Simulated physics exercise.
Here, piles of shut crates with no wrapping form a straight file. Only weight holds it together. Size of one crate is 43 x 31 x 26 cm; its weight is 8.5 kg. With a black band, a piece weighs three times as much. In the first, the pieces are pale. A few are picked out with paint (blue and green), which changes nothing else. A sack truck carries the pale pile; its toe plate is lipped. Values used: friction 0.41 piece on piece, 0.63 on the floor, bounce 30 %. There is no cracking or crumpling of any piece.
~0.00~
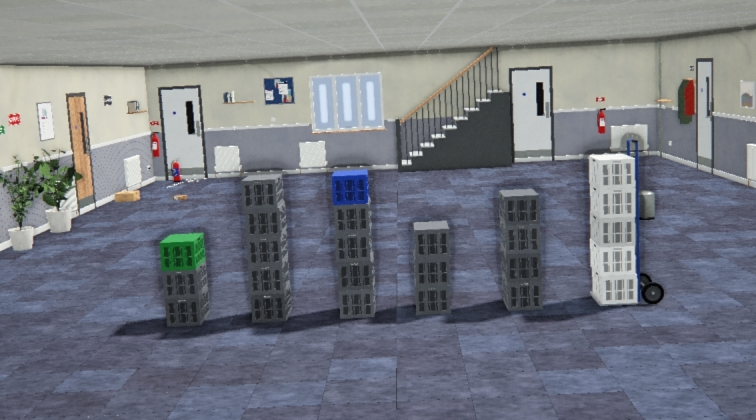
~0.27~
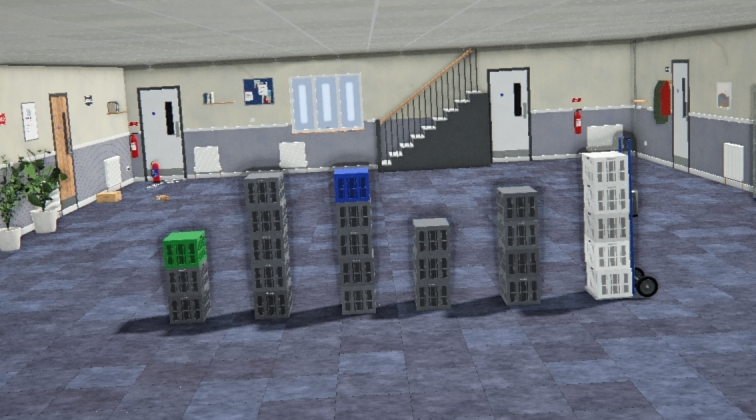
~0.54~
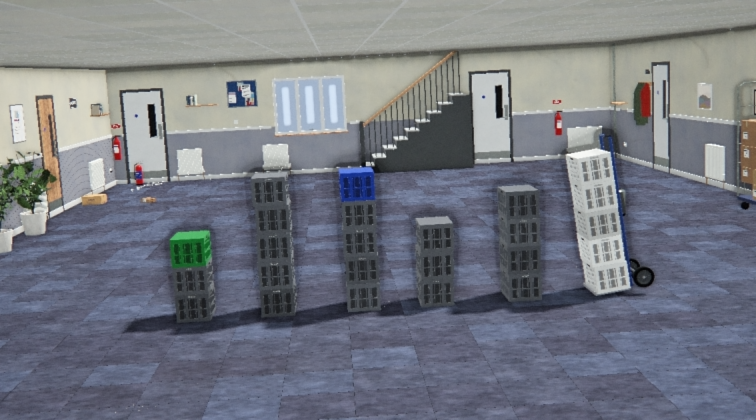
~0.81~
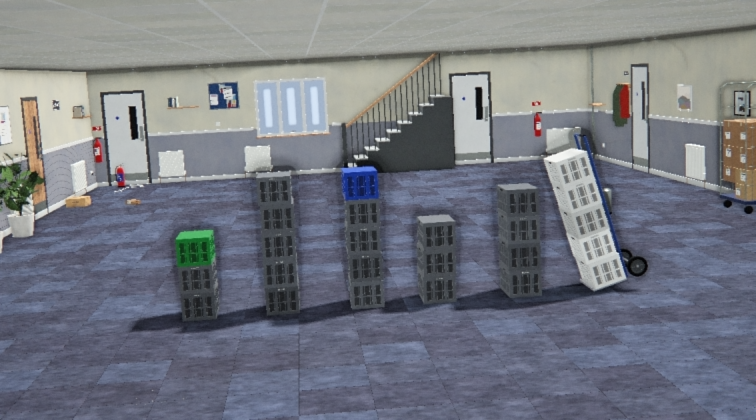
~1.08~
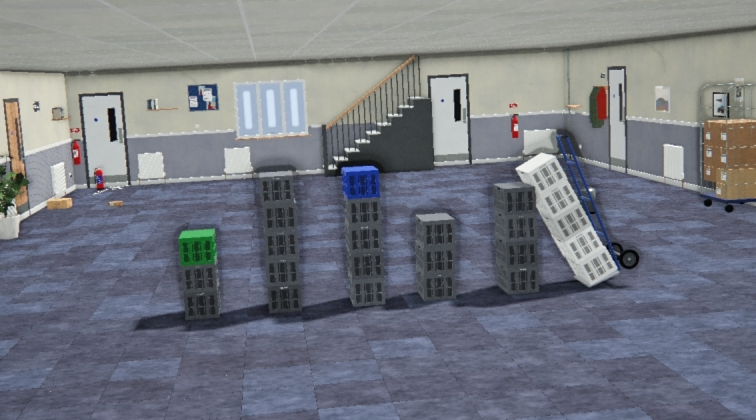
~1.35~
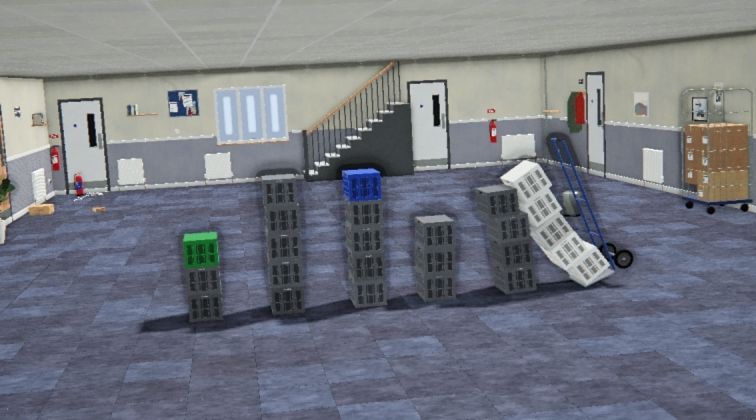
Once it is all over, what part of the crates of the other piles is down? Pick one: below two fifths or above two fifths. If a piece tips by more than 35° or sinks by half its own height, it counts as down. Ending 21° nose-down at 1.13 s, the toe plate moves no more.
Below two fifths.
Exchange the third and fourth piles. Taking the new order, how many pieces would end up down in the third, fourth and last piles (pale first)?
Third 4, fourth 3, last 3.
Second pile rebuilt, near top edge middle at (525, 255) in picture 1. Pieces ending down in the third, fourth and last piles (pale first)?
You'd get third 0, fourth 0 and last 0.
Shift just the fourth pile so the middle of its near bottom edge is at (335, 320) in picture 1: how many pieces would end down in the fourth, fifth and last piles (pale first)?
The fourth pile ends with 0 down, the fifth with 0, the last with 0.
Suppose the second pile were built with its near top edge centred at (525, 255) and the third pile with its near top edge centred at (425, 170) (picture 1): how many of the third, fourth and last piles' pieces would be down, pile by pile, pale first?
Then third 0, fourth 0, last 0.
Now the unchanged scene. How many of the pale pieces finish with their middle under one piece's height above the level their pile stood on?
Among the pale pieces, the count is 2.
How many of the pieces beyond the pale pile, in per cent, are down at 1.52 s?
By that time it is 0 percent.
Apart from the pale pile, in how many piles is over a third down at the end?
Total count: 1.
Around 1.52 s, 4 of the pale pile down; none of the 20 other crates down, 4 disturbed.
Around 1.74 s, 5 of the pale pile down; none of the 20 other crates down, 4 disturbed.
Around 1.98 s, 5 of the pale pile down; 3 of the 20 other crates down.
Around 2.26 s, 5 of the pale pile down; 4 of the 20 other crates down.
Finally (3.1 s), 5 of the pale pile down; 4 of the 20 other crates down; blue crate unmoved; green crate unmoved. That is 20 per cent. Seen by the last camera, middles, blue crate near (360, 185), green crate near (201, 250).
